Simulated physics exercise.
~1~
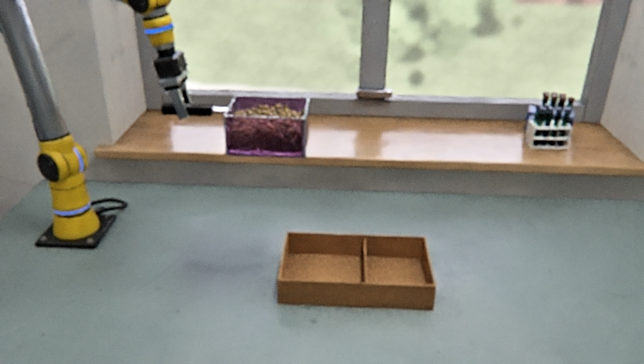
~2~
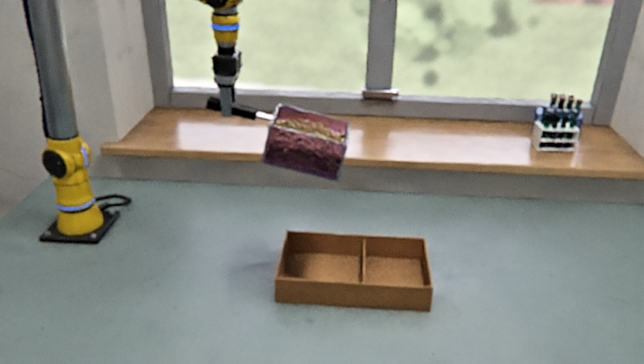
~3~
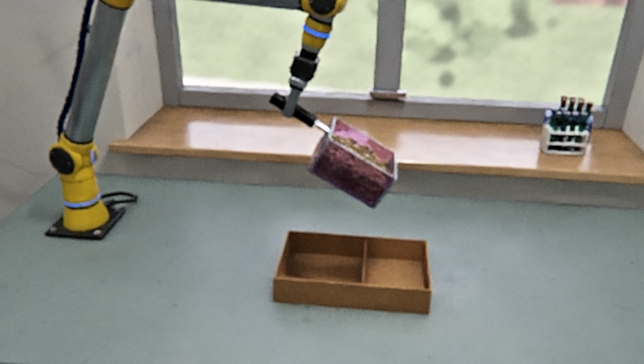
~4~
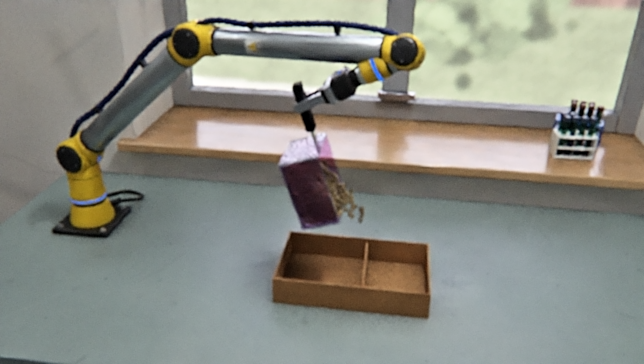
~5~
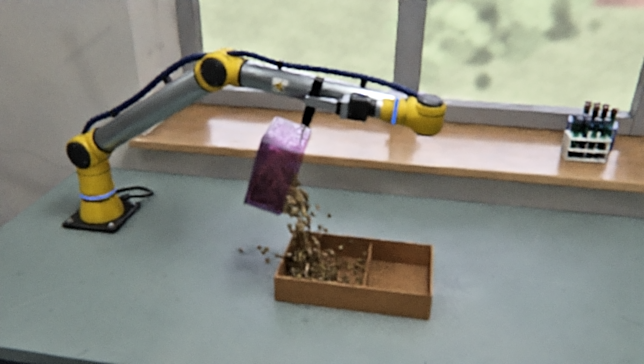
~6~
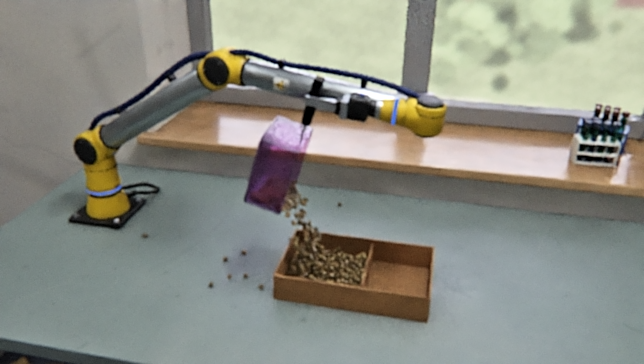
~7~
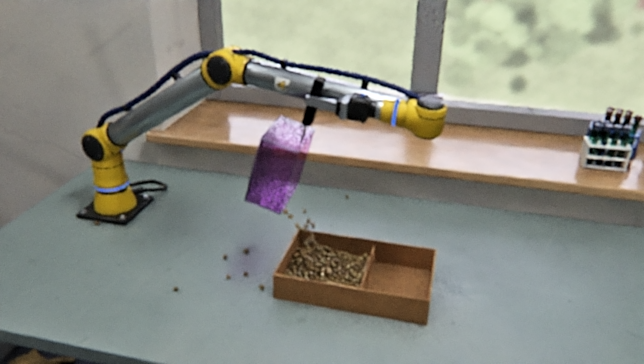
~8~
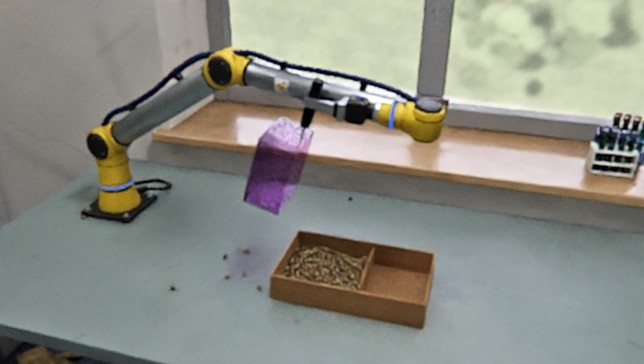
Robot arm lifting a purple box from a windowsill and tipping beads into a tray's left compartment, leaving a few scattered outside.
